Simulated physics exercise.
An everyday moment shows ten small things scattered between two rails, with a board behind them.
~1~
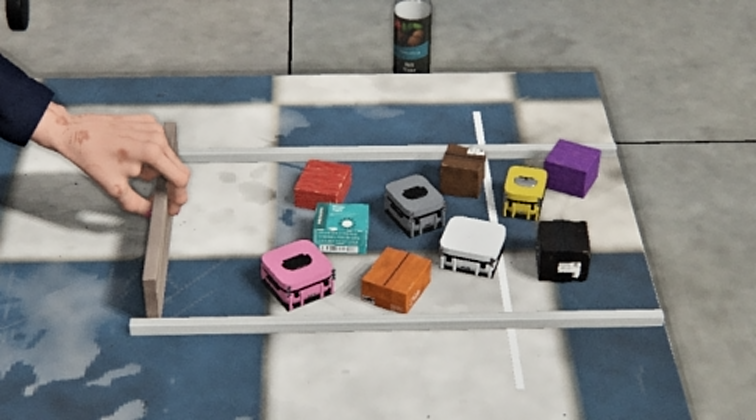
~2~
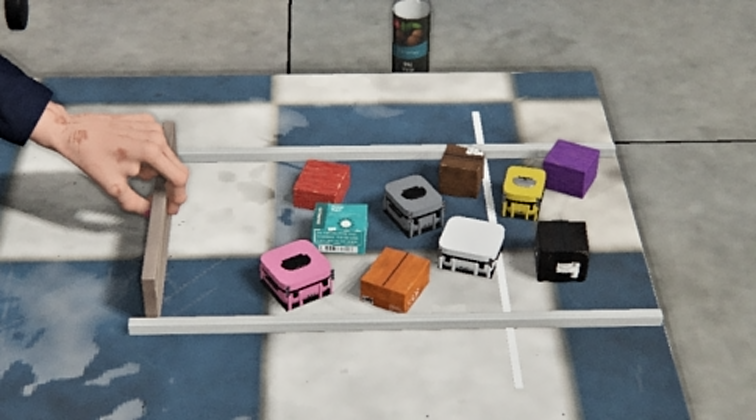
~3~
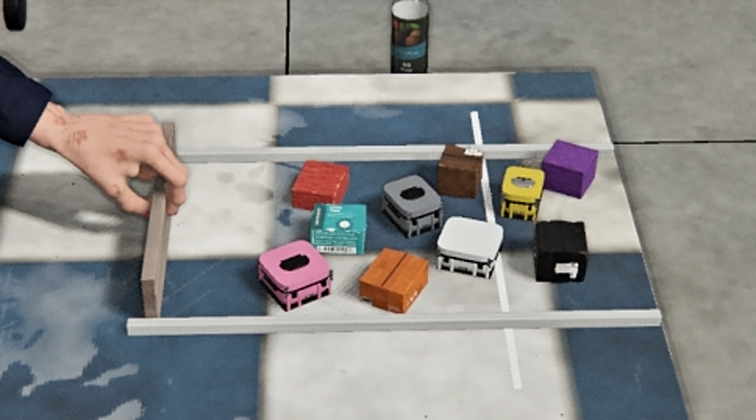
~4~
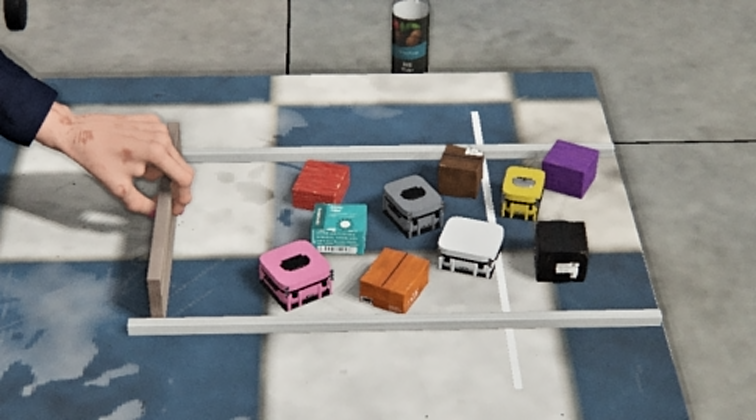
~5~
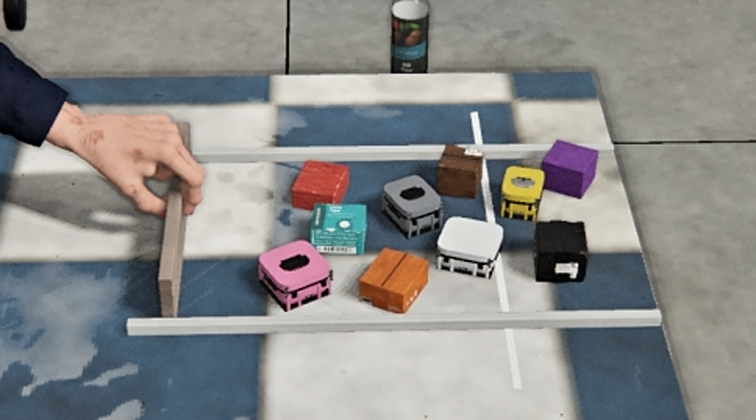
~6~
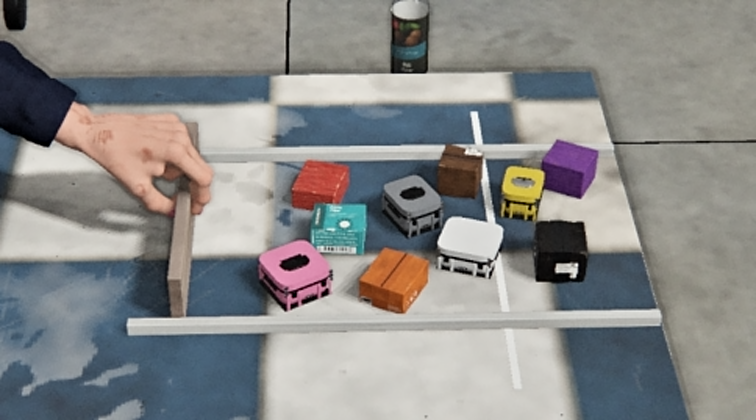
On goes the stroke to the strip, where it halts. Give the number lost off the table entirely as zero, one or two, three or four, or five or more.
I expect no pieces to go over the edge.
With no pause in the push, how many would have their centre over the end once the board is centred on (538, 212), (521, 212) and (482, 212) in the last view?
In order of the places given, that's 3, 1 and 0.
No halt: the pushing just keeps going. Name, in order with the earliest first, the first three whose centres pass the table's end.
Order, earliest first: Black box, purple block, yellow case.
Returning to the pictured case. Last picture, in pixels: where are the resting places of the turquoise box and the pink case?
I'd say approximately (520, 227) and then (530, 280).
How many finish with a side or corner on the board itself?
Counting them up gives 3.
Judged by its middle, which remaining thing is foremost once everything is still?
The black box.
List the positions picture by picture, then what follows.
Purple block (572, 169); black box (563, 251); yellow case (525, 194); board (162, 217); tape (496, 234), in the first frame.
Black box (562, 251); turquoise box (340, 228), in the second frame.
Yellow case (522, 194); red block (320, 186), in the third frame.
Purple block (570, 169); brown box (461, 172), in the fourth frame.
Black box (560, 252); orange box (394, 281), in the fifth frame.
Purple block (569, 169); black box (560, 251); yellow case (522, 194); board (186, 217); tape (493, 234), in the sixth frame.
Soon after, none off yet; purple block at rest near (569, 169); black box at rest near (560, 251); yellow case at rest near (522, 194).
After that, none off yet; purple block at rest near (569, 169); black box at rest near (560, 251); yellow case at rest near (523, 194).
In the end, the number that fall off is zero.
